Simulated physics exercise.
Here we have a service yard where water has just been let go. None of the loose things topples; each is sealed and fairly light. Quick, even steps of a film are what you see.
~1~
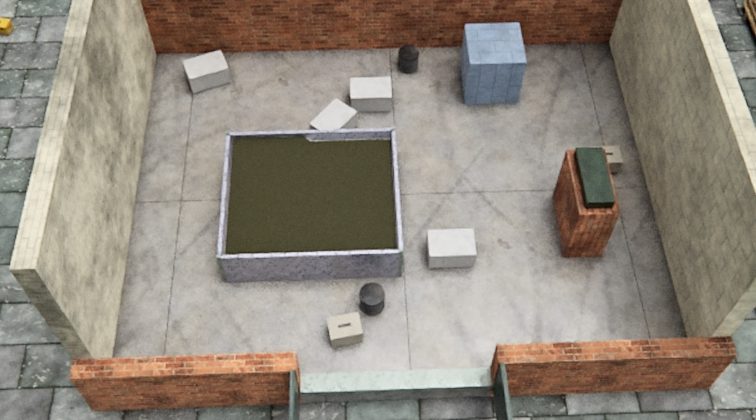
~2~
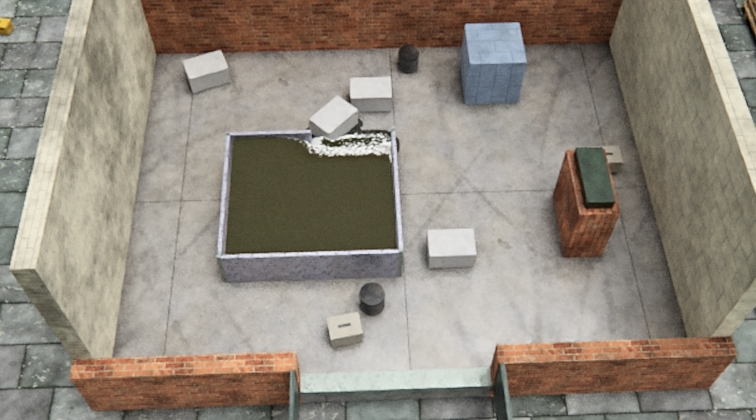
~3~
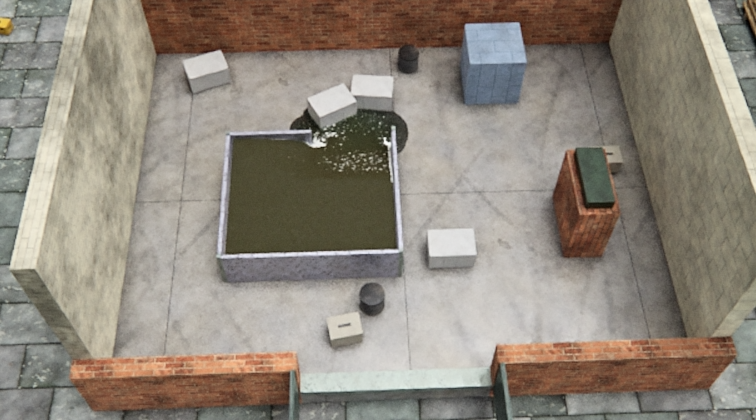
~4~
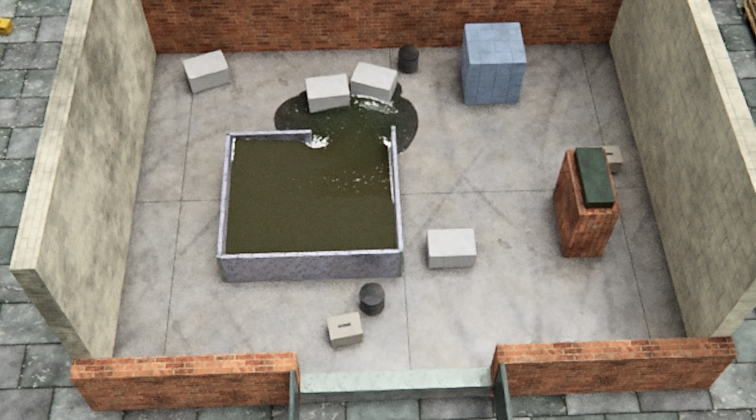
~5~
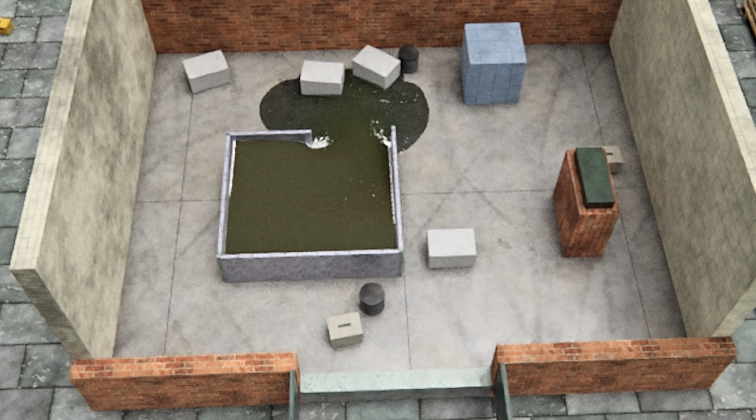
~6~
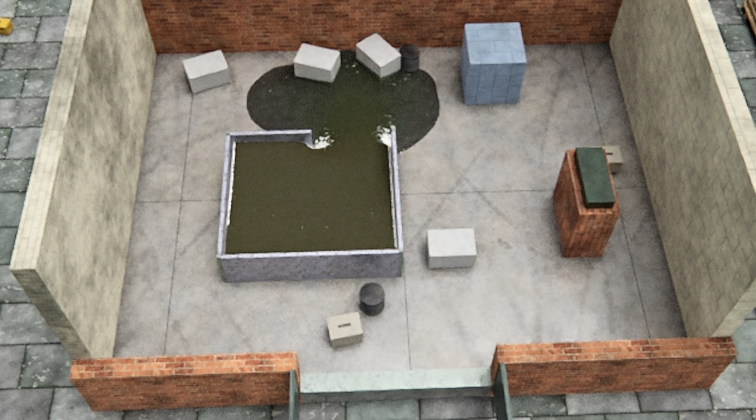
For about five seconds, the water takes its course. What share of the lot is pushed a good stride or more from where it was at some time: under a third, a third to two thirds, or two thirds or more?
Mid band.
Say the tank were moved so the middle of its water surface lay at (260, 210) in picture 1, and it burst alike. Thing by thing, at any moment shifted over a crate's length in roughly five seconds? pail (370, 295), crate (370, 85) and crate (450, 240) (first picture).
Not far, Far enough, Not far.
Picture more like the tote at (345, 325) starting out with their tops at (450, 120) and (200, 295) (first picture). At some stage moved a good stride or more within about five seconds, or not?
Result by item: Gets dislodged / stays where it is.
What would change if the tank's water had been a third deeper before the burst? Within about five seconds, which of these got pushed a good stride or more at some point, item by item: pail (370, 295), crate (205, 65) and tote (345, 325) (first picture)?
In the order asked: Below that distance, over that distance and below that distance.
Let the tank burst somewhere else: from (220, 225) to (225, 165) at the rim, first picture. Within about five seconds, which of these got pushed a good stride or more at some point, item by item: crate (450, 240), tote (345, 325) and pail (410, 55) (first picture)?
Order as asked: Not sent that far; sent that far; sent that far.
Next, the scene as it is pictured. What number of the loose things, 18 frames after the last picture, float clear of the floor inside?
The answer would be 3.
A moment on, 2 of 8 are well off their spots; 2 afloat.
Next, 3 of 8 are well off their spots; 3 afloat.
Later, 4 of 8 are well off their spots; 3 afloat.
In the end, 5 of 8 are well off their spots, and 5 have been at some point; 4 afloat.
